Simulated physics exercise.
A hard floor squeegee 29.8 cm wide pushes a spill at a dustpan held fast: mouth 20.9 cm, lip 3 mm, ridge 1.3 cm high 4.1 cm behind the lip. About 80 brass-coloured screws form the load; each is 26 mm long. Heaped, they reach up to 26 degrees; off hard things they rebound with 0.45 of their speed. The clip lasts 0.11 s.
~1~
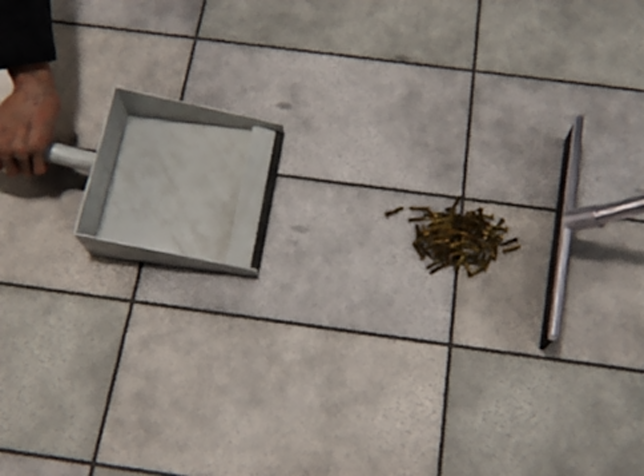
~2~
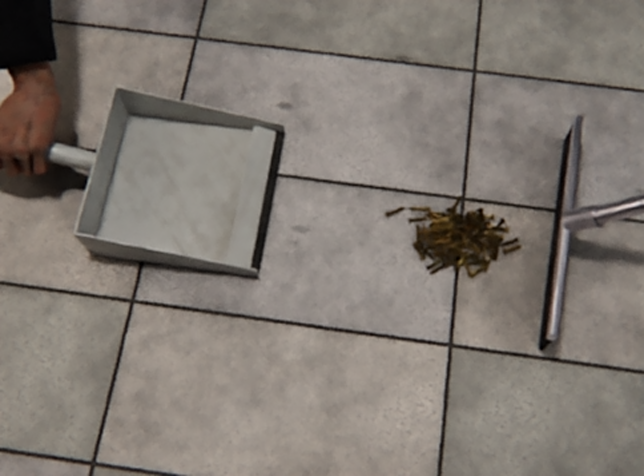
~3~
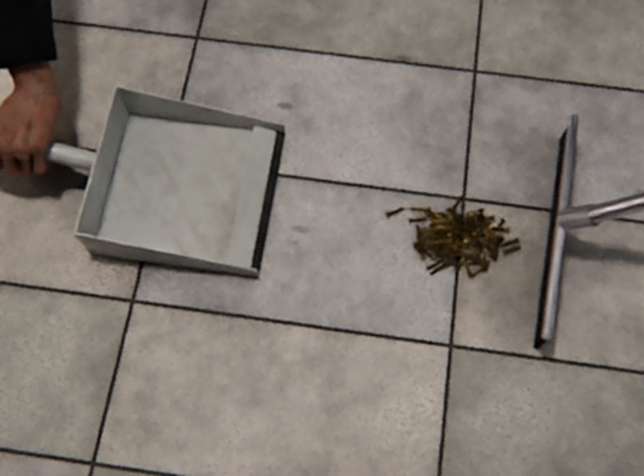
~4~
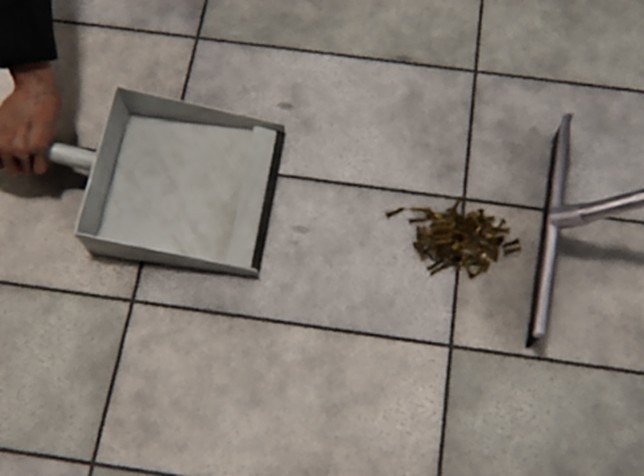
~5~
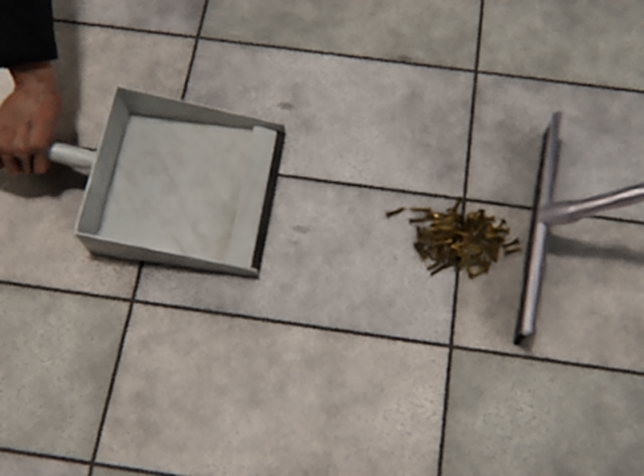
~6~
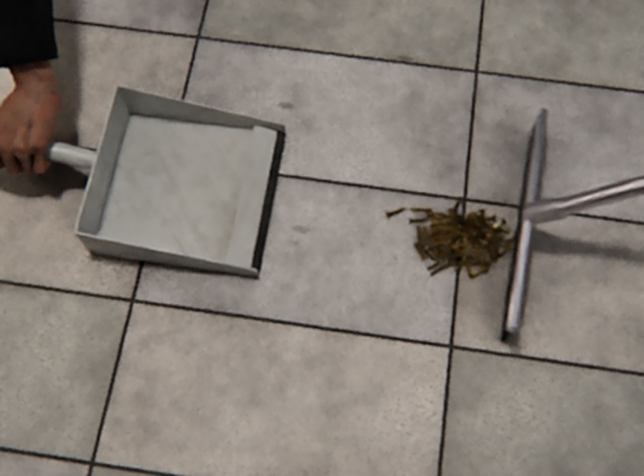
Squeegee blade sliding slowly left across grey floor tiles to the edge of a small brass-coloured pile, hand holding dustpan still.
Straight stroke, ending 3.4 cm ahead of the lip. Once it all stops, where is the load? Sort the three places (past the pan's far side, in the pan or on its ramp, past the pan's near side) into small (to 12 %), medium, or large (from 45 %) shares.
Past the pan's far side: Small. In the pan or on its ramp: Medium. Past the pan's near side: Small.
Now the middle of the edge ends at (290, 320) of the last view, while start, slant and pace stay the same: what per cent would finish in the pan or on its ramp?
That comes to near 5 percent.
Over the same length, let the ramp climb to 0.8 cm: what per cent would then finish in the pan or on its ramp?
It would be roughly 45 percent.
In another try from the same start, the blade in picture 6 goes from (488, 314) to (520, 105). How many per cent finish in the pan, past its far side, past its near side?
The pan gets 60, the far side 5 and the near side 5.
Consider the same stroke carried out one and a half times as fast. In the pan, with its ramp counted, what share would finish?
Roughly 55 in a hundred.
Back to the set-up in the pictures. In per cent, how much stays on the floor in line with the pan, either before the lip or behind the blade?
Some 70 per cent.
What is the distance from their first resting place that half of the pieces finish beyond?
Somewhere around 24 centimetres.
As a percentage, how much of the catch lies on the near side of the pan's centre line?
Share: Approx. 40 %.
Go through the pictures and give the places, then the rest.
In the first frame, blade from (553, 335) to (578, 123), moved 0.0 cm, 0 of the pieces shifted so far; middle of the pieces at (459, 232); pan at (175, 190).
In the second frame, blade from (552, 336) to (577, 123), moved 0.2 cm, 0 of the pieces shifted so far; middle of the pieces at (460, 232).
In the third frame, blade from (547, 335) to (573, 122), moved 0.8 cm, 0 of the pieces shifted so far; middle of the pieces at (460, 233).
In the fourth frame, blade from (538, 333) to (566, 121), moved 1.8 cm, 0 of the pieces shifted so far; middle of the pieces at (461, 233).
In the fifth frame, blade from (526, 331) to (555, 118), moved 3.3 cm, 0 of the pieces shifted so far; middle of the pieces at (461, 233).
In the sixth frame, blade from (511, 327) to (542, 116), moved 5.0 cm, 1 of the pieces shifted so far; middle of the pieces at (461, 233); pan at (176, 189).
Then, 0.16 s after the last picture, middle of the blade 18 cm from the lip; 0 % over the lip, far side 0 %, near side 0 %.
Then, 0.27 s after the last picture, middle of the blade 8 cm from the lip; 0 % over the lip, far side 0 %, near side 0 %.
Then, 0.51 s after the last picture, middle of the blade 5 cm from the lip; 25 % over the lip, far side 5 %, near side 5 %.
In the end, far side 5 %, pan 25 %, near side 5 %, in front of the lip or behind the blade 70 %.
